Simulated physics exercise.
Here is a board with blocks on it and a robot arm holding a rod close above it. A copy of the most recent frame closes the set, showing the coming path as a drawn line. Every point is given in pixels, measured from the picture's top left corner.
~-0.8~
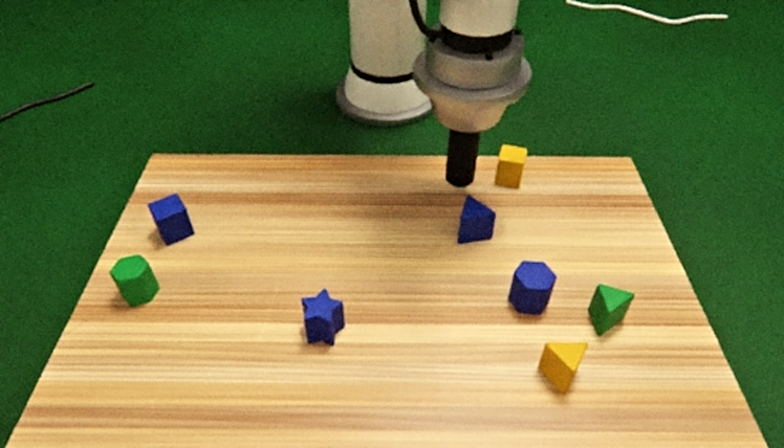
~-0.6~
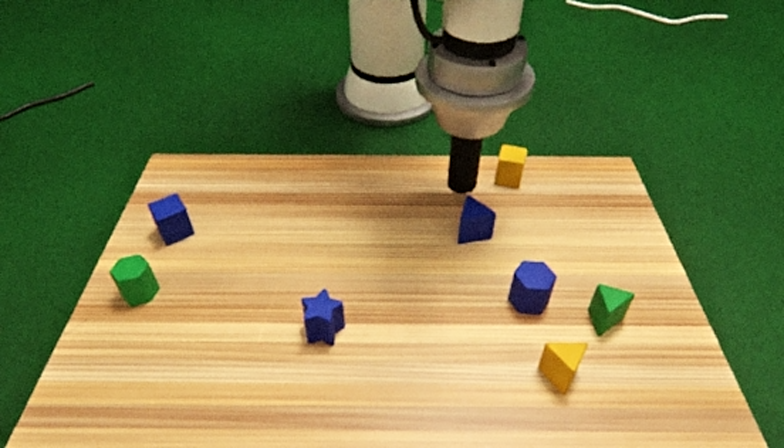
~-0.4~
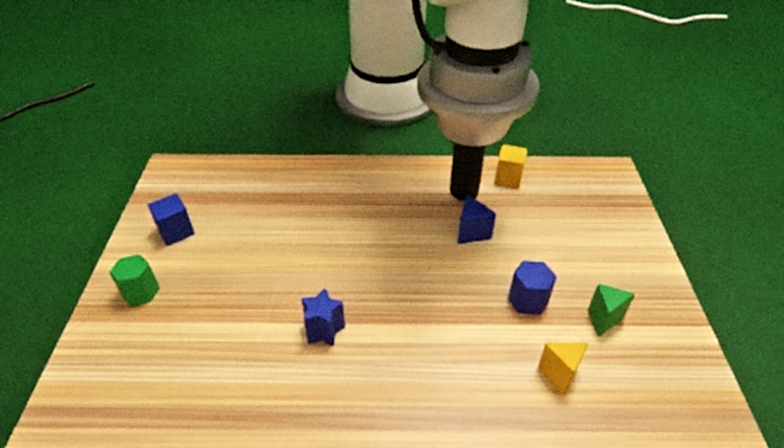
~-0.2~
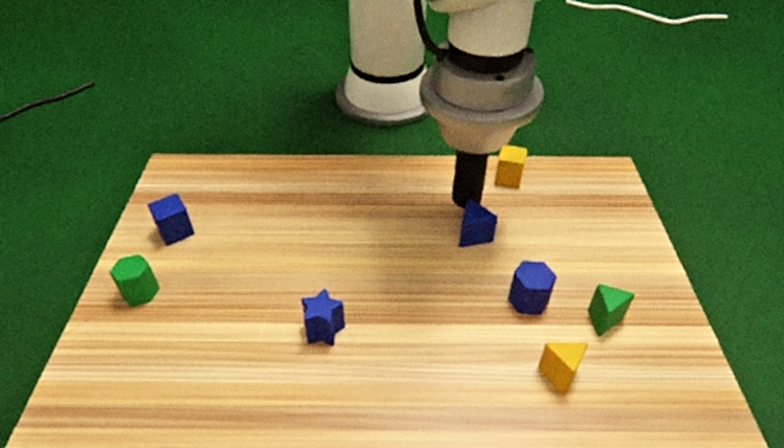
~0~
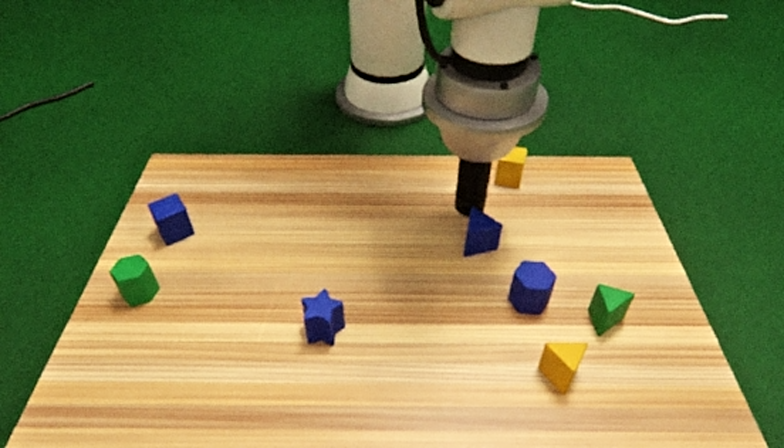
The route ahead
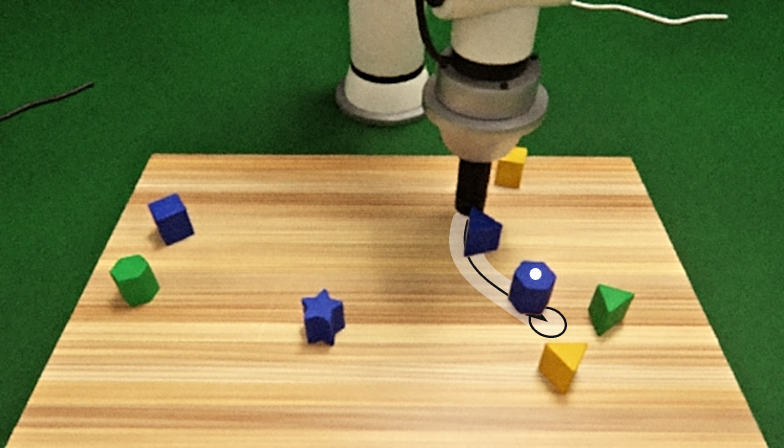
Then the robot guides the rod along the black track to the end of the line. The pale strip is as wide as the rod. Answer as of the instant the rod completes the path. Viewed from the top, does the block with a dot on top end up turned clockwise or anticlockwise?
It rotates clockwise.
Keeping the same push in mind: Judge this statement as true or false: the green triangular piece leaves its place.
True.
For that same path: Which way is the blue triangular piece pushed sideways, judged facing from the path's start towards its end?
It moves over to the left.
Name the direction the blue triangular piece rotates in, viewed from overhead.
The blue triangular piece rotates counterclockwise.
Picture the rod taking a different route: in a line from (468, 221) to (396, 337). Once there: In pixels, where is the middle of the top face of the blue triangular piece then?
The centre of its top face lies at (479, 238).
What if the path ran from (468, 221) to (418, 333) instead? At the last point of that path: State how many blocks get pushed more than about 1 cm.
I expect just one block to be moved by more than 1 cm.
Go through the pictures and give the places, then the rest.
In the first picture, rod's lower end at (459, 179); blue triangular piece at (475, 208); blue hexagon at (536, 274); yellow triangular piece at (569, 351); green triangular piece at (615, 296).
In the second picture, rod at (462, 185); blocks still.
In the third picture, rod at (464, 192); blocks still.
In the fourth picture, rod at (467, 199); blue triangular piece at (477, 211).
In the fifth picture, rod at (469, 207); blue triangular piece at (481, 220); blue hexagon at (536, 274); yellow triangular piece at (569, 351); green triangular piece at (615, 296).
Drawn move, from (468, 221) over (468, 256) and (501, 290) to (548, 322); the dot is on the blue hexagon.
The first path, step by step. One third of the way, rod at (470, 243); blue triangular piece at (494, 247), turned 90° anticlockwise.
Two thirds of the way, rod at (505, 278); blue triangular piece at (538, 280), turned 120° anticlockwise; blue hexagon at (576, 298), turned 20° clockwise.
At the end, rod at (552, 309); blue triangular piece at (586, 292), turned 135° anticlockwise; blue hexagon at (606, 319), turned 25° clockwise; yellow triangular piece still; green triangular piece at (628, 299), turned 10° anticlockwise.
